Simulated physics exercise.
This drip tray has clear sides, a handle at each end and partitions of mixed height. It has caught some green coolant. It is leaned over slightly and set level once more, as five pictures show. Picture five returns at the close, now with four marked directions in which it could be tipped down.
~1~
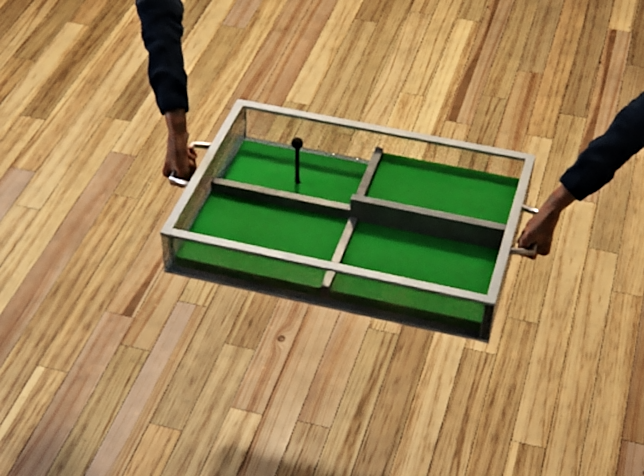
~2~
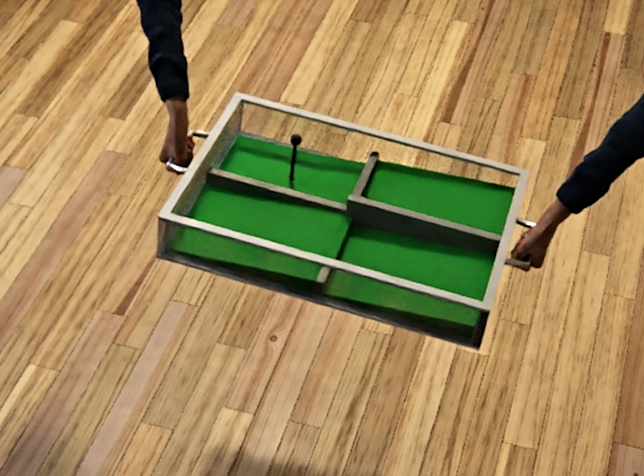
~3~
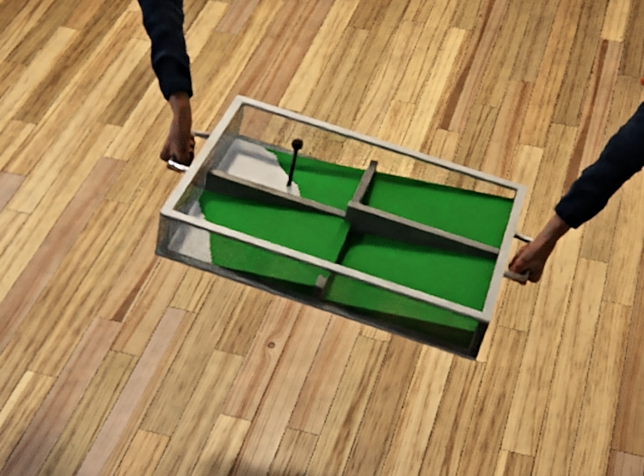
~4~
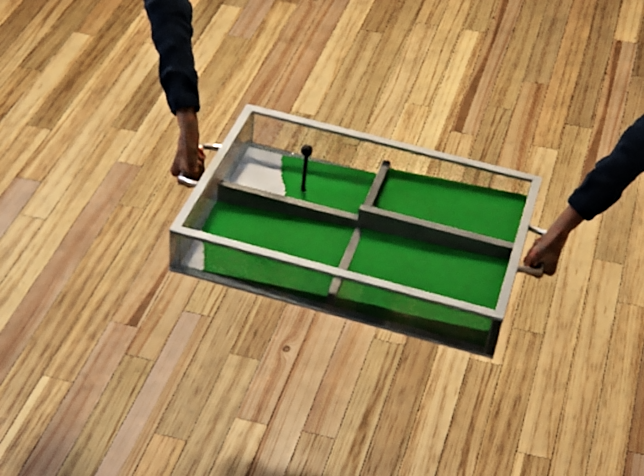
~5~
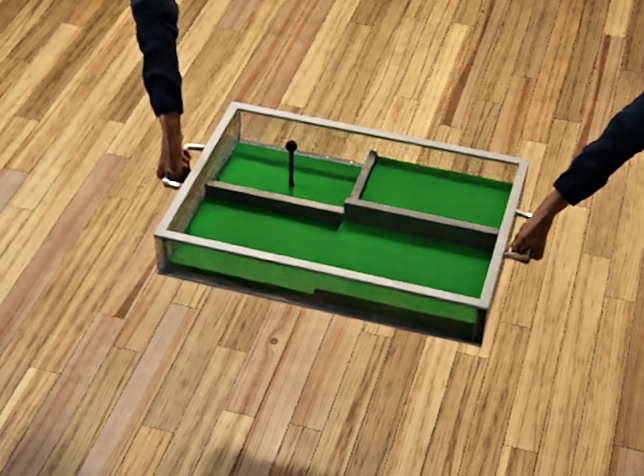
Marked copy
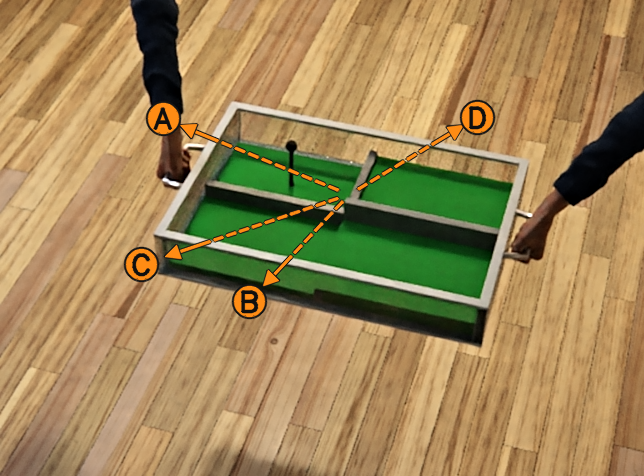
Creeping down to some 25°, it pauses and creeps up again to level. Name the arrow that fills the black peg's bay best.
A works best here.
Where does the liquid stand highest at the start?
The back right bay.
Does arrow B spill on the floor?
Yes.
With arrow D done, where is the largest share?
The back right bay.
In orange, A ends at (185, 127); B ends at (267, 282); C ends at (170, 254); D ends at (458, 128).
If A is chosen, about 30 % of the liquid ends in the peg's bay; about 40 % goes over the rim.
If B is chosen, about 9 % of the liquid ends in the peg's bay; about 15 % goes over the rim.
If C is chosen, about 6 % of the liquid ends in the peg's bay; about 54 % goes over the rim.
If D is chosen, about 6 % of the liquid ends in the peg's bay; about 37 % goes over the rim.
